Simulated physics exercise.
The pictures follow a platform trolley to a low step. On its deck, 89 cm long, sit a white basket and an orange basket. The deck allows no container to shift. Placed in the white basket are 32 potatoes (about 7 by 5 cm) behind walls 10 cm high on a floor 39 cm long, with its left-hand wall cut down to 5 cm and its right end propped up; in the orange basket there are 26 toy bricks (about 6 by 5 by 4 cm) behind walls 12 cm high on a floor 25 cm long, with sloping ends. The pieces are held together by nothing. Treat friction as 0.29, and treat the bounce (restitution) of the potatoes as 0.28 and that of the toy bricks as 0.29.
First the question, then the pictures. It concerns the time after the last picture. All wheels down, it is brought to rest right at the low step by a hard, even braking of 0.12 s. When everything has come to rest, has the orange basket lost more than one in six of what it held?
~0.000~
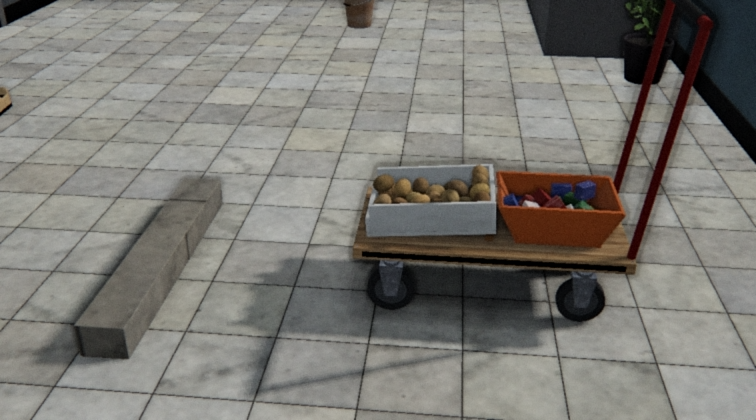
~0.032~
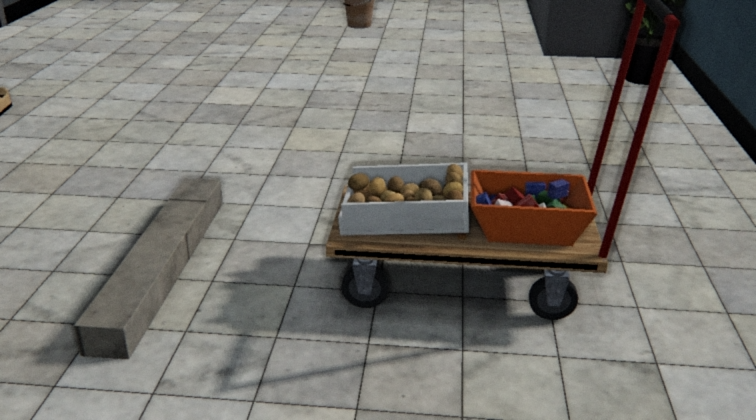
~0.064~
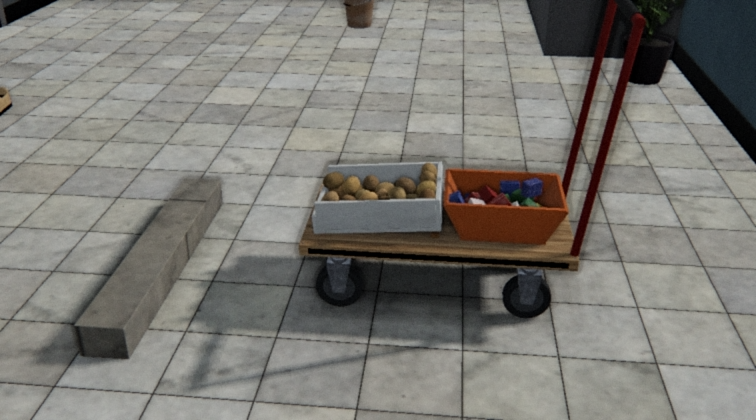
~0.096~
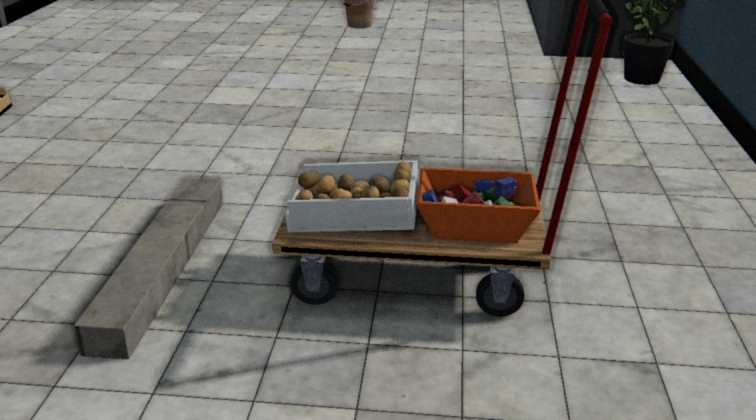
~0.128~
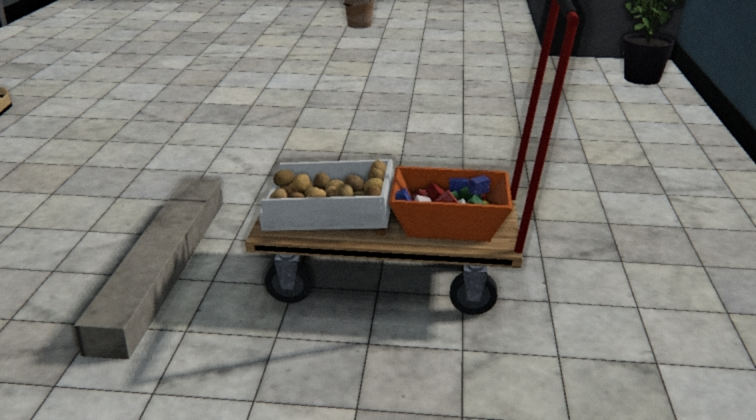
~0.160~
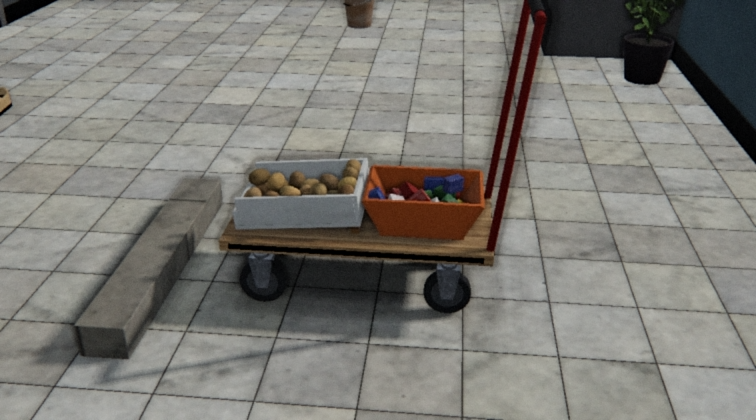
No.
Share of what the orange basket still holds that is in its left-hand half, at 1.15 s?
Some 70 % of what remains.
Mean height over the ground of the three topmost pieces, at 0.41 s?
Mean height: Near 48 cm.
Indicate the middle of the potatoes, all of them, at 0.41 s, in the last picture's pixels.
Around (205, 190).
After 0.19 s, braking starts.
After 0.29 s, the white basket is down by 1 of 32 and the orange basket has all 26.
After 0.41 s, the white basket is down by 3 of 32 and the orange basket is down by 1 of 26.
After 0.64 s, the white basket is down by 10 of 32 and the orange basket is down by 2 of 26.
Final count (at 1.15 s), the white basket is down by 10 of 32 and the orange basket is down by 2 of 26. Asked share, 2 of 26, 8 per cent.
